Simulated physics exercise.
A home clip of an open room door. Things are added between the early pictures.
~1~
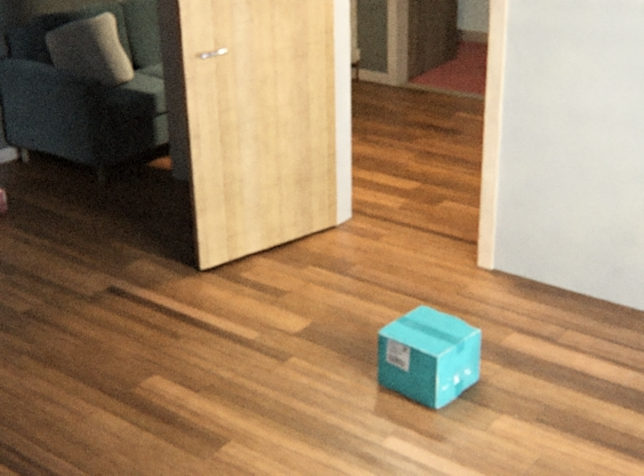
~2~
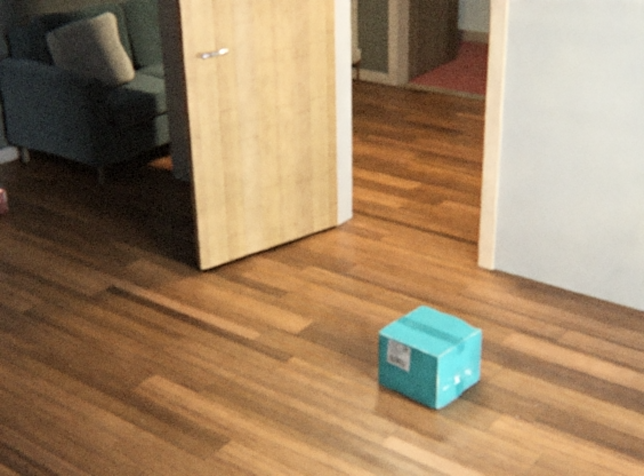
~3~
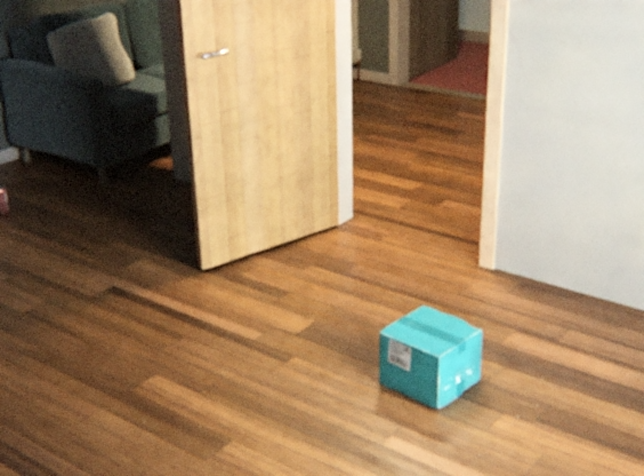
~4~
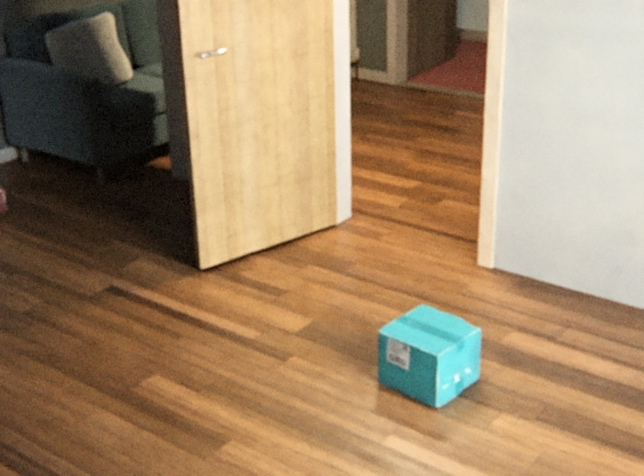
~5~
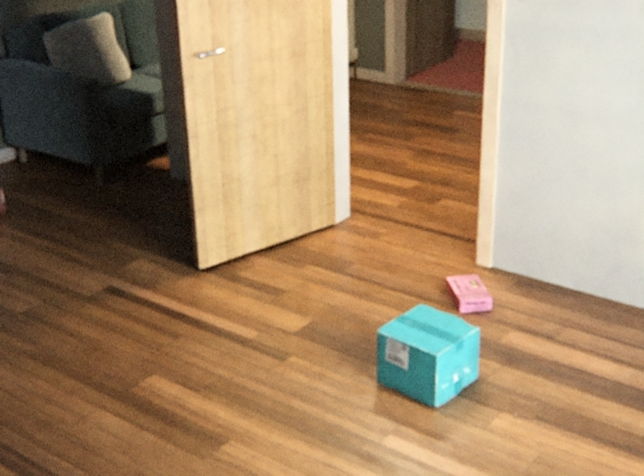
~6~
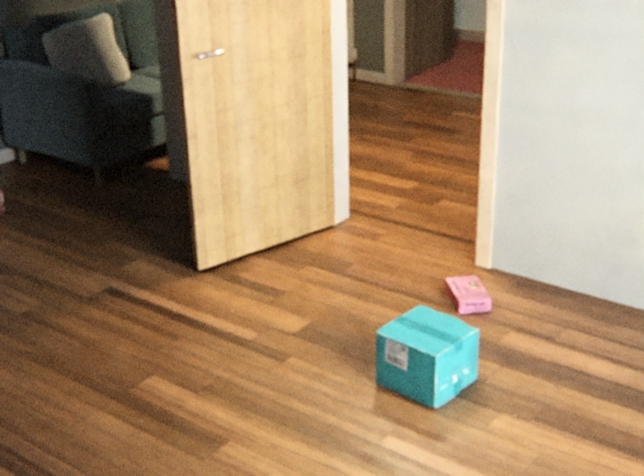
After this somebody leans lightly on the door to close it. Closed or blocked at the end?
The door shuts.
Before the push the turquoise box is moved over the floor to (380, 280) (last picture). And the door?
Then it jams.
Then, 0.70 s on from there, open by 85°.
Then, 1.20 s on from there, open by 61°.
Then, 1.70 s on from there, open by 36°.
Then, 2.20 s on from there, open by 12°.
In the end, open by 0°; both unmoved. At the end, from the last picture's camera, pink packet near (468, 294).
